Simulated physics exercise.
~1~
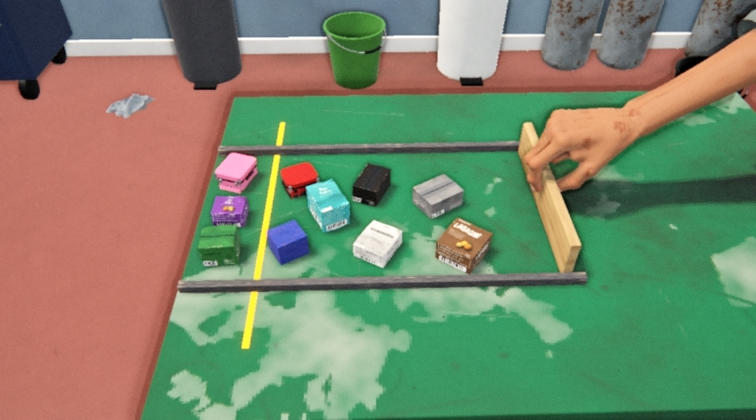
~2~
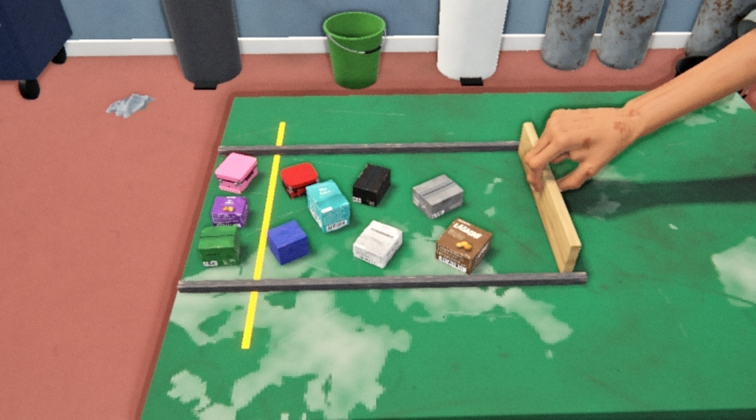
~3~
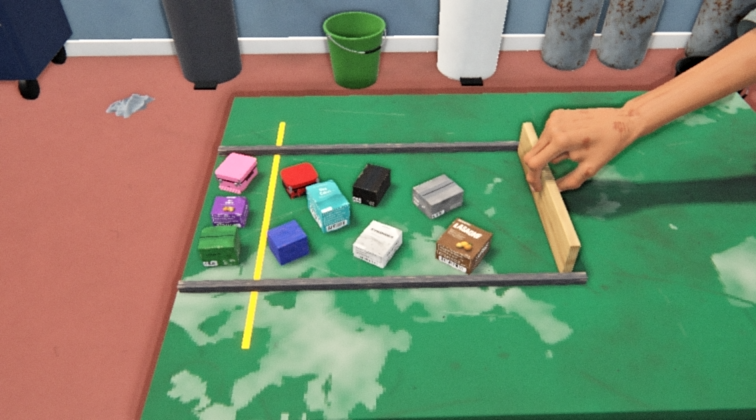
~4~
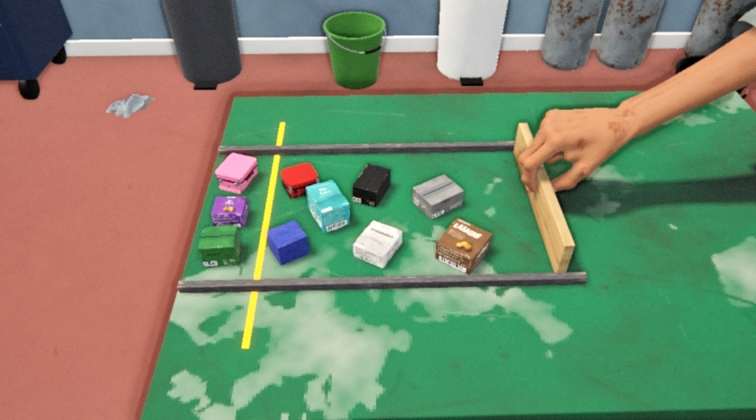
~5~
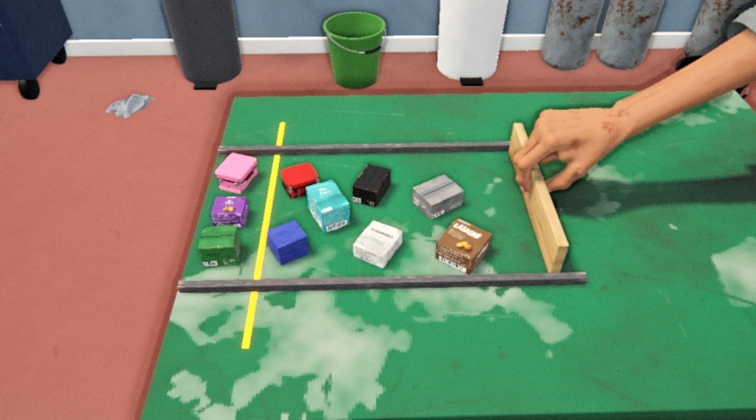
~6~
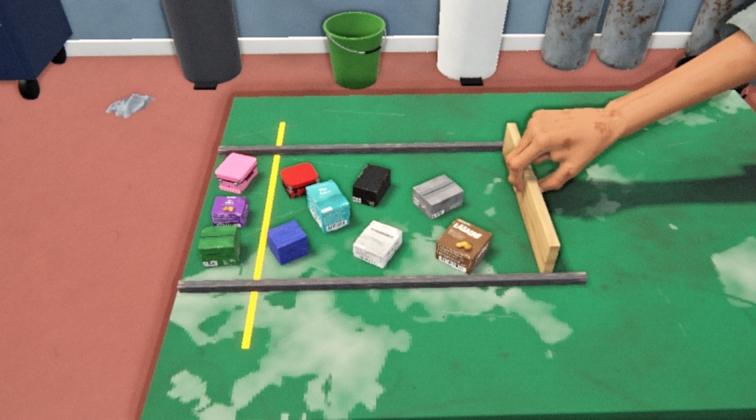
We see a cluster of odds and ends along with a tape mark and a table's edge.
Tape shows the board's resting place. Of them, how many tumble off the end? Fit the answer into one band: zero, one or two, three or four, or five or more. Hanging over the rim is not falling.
I would say three or four.
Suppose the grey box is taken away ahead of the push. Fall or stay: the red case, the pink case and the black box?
Red case still up; pink case down; black box still up.
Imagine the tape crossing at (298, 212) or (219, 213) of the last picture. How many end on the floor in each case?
Try by try, 1 and 8.
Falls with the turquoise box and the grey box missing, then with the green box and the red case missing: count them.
Counts - first: 3; second: 2.
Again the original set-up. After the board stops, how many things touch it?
The answer is 3.
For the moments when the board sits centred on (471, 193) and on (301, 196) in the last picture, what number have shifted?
At the first spot 1, then 10.
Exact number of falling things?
4.
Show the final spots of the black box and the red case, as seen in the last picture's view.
First object about (251, 175); second object about (215, 185).
Soon after, none off yet; pink case at rest near (237, 174); green box at rest near (220, 246); purple box at rest near (230, 212).
At rest, the number that fall off is three or four; fallen, blue block, purple box, green box and pink case.
